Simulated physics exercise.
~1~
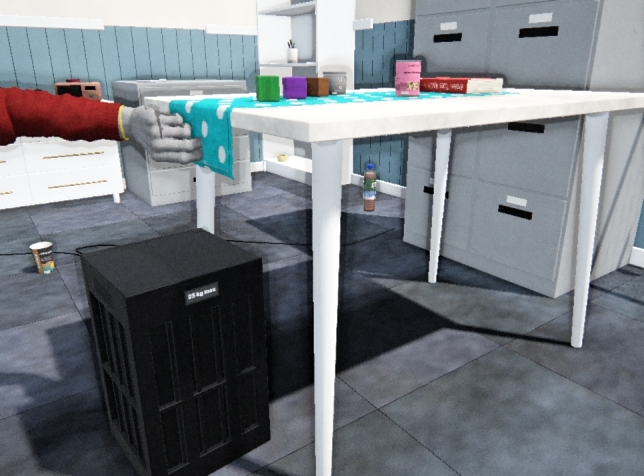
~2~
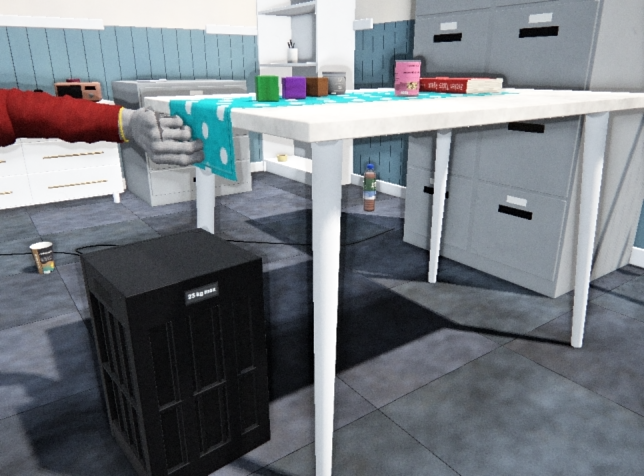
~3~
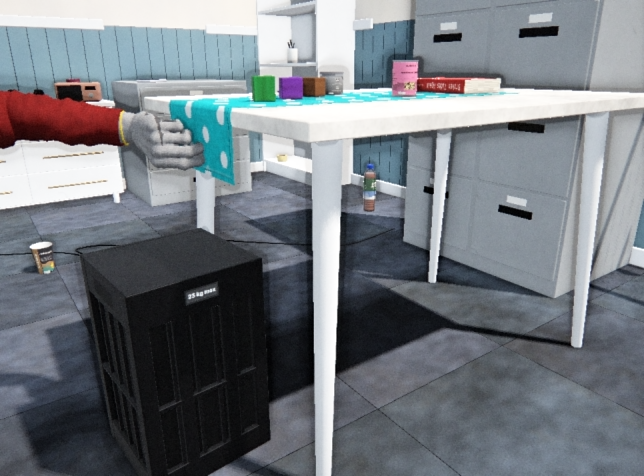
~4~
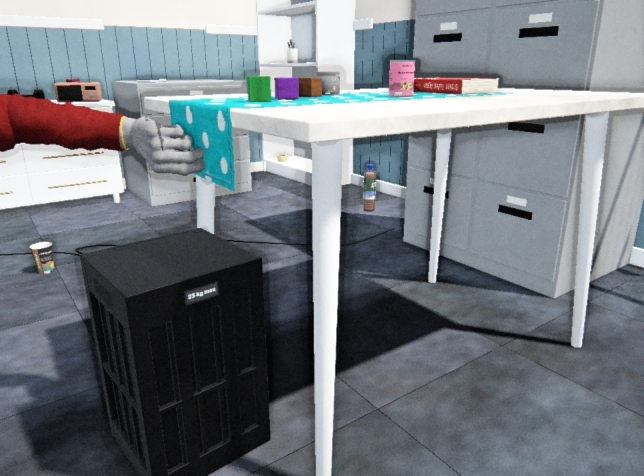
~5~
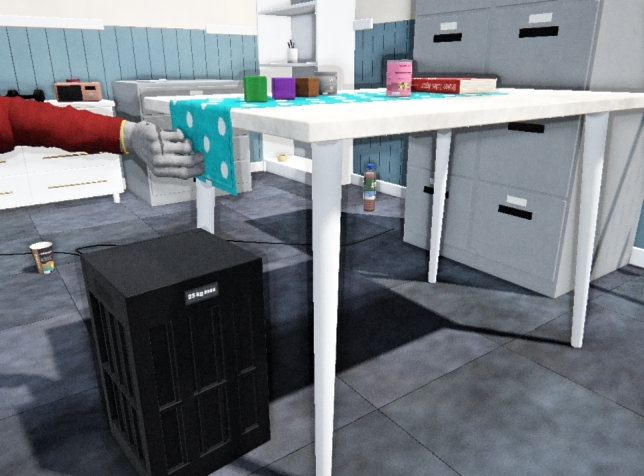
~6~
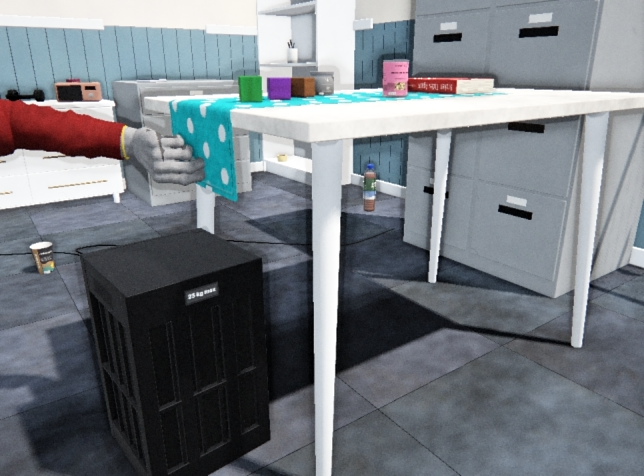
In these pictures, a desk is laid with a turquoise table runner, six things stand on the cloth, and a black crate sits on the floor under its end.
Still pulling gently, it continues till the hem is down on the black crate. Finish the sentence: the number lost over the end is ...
The number lost over the end is one.
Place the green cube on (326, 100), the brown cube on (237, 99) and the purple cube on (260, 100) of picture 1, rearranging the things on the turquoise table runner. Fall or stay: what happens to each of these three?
First the green cube, which is kept, then the brown cube, which is lost, and finally the purple cube, which is lost.
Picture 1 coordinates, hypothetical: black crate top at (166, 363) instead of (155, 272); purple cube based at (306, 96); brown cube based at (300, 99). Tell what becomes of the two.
The purple cube is lost; the brown cube is lost.
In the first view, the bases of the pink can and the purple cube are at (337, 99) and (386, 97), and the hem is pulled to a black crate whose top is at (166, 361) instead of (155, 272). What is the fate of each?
As for the pink can, it leaves the top; as for the purple cube, it holds its spot.
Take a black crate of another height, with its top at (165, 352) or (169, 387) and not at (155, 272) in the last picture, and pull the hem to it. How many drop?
That would make 3 and 4.
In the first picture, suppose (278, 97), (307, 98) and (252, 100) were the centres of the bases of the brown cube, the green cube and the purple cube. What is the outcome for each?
Brown cube: Still on; green cube: Still on; purple cube: Off.
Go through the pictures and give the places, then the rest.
The first frame shows hem (234, 180); green cube (267, 76); purple cube (294, 77); brown cube (316, 77); grey pot (335, 71); pink can (409, 60); top of the crate (155, 272).
The second frame shows hem (237, 181); green cube (267, 76).
The third frame shows hem (235, 185); purple cube (290, 77).
The fourth frame shows hem (235, 191); brown cube (309, 77); top of the crate (155, 272).
The fifth frame shows hem (237, 195); grey pot (326, 71).
The sixth frame shows hem (237, 201); green cube (250, 76); purple cube (278, 77); brown cube (302, 78); grey pot (322, 71); pink can (396, 60).
Early on, hem near (205, 228); all still up.
Midway, hem on the crate; green cube gone.
Finally, hem on the crate; green cube gone. The answer is one.
